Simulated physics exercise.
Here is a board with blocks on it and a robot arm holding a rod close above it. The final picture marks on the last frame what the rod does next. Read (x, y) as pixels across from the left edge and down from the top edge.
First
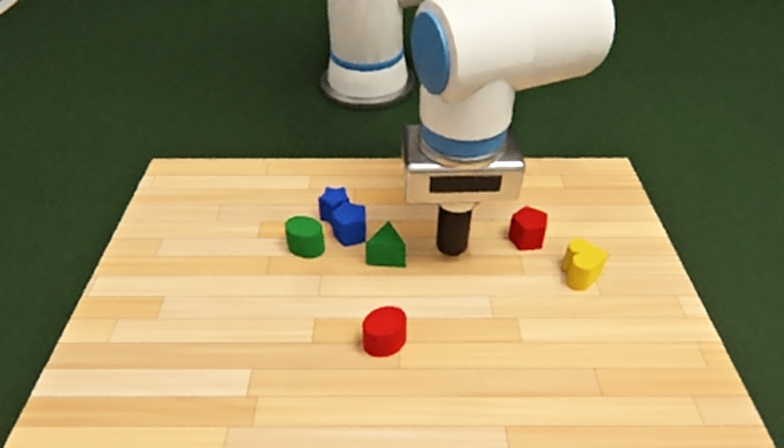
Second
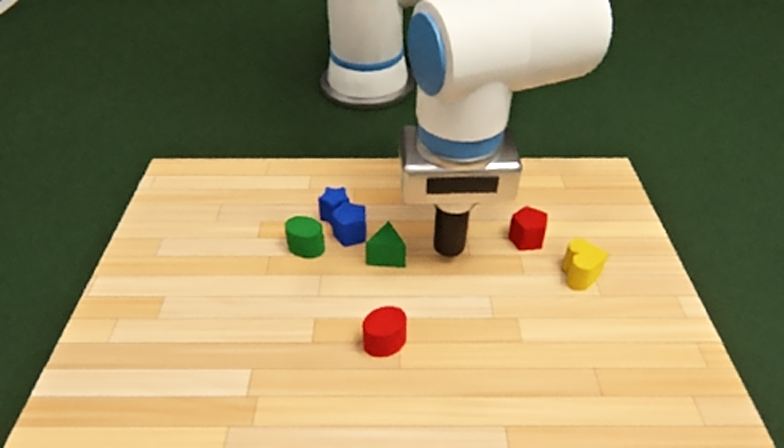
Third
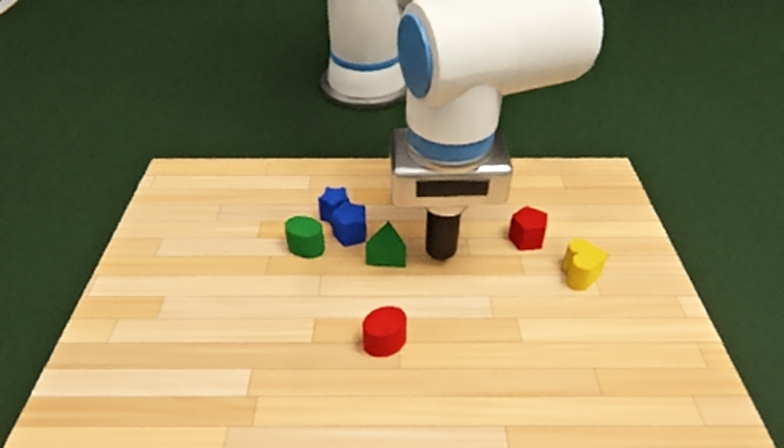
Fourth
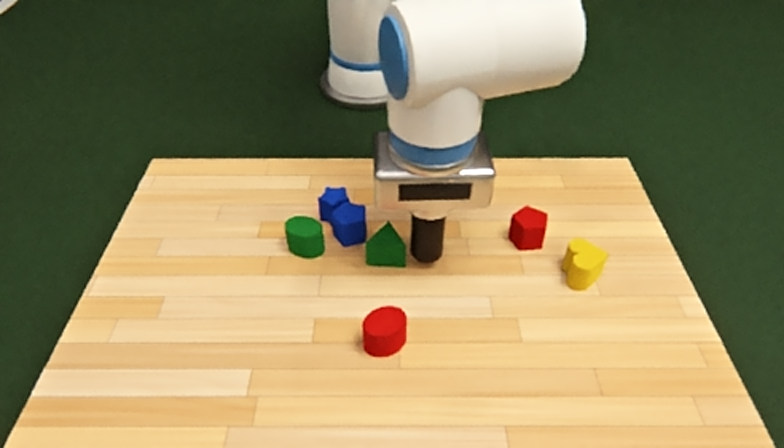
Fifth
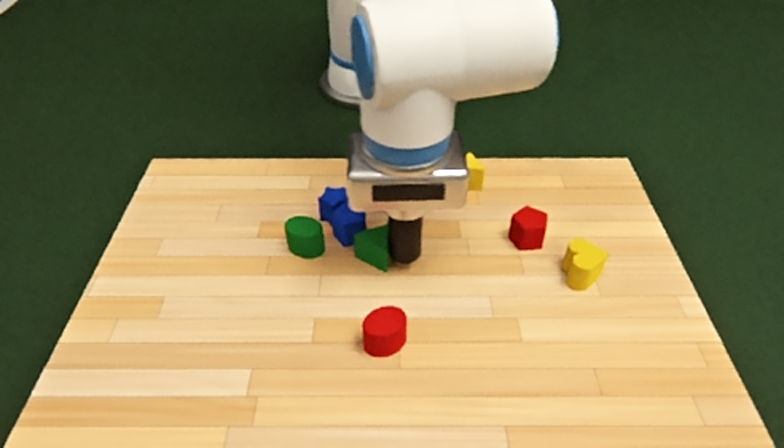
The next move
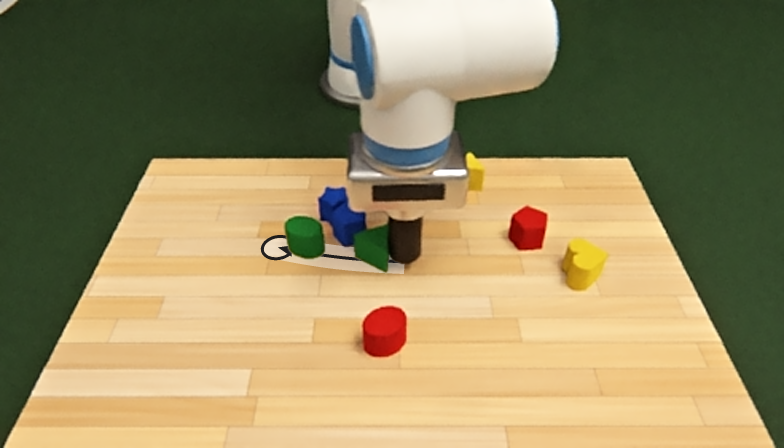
The footage shows a robot arm holding a dark rod over a wooden board of coloured blocks; the rod moves left to the green triangular block and nudges it slightly left, while a yellow block behind the arm comes into view.
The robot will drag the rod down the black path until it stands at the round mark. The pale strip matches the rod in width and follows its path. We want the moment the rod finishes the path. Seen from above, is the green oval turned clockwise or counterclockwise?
The block spins anticlockwise.
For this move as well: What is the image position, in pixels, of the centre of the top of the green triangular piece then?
Expect it around (298, 206).
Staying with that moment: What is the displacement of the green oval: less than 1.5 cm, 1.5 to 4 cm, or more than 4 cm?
The largest band: Over 4 cm.
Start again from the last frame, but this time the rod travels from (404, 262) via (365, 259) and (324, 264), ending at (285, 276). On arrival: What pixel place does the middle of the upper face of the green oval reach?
It will end up at (284, 221).
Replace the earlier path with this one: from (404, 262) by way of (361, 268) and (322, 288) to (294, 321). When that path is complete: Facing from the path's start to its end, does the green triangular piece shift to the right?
In short: Yes.
The drawn path runs from (404, 262) over (361, 259) and (319, 255) to (278, 247).
On the path given first. One third of the way, rod (359, 251); green oval (295, 224); blue pentagon (346, 210), turned 20° clockwise; green triangular piece (332, 229), turned 30° clockwise.
Two thirds of the way, rod (316, 246); green oval (273, 220), turned 65° anticlockwise; blue star block (334, 191); blue pentagon (344, 210), turned 35° clockwise; green triangular piece (304, 215), turned 55° clockwise.
At the end, rod (276, 239); green oval (254, 211), turned 80° anticlockwise; blue star block (334, 191); blue pentagon (344, 210), turned 35° clockwise; green triangular piece (298, 206), turned 85° clockwise.
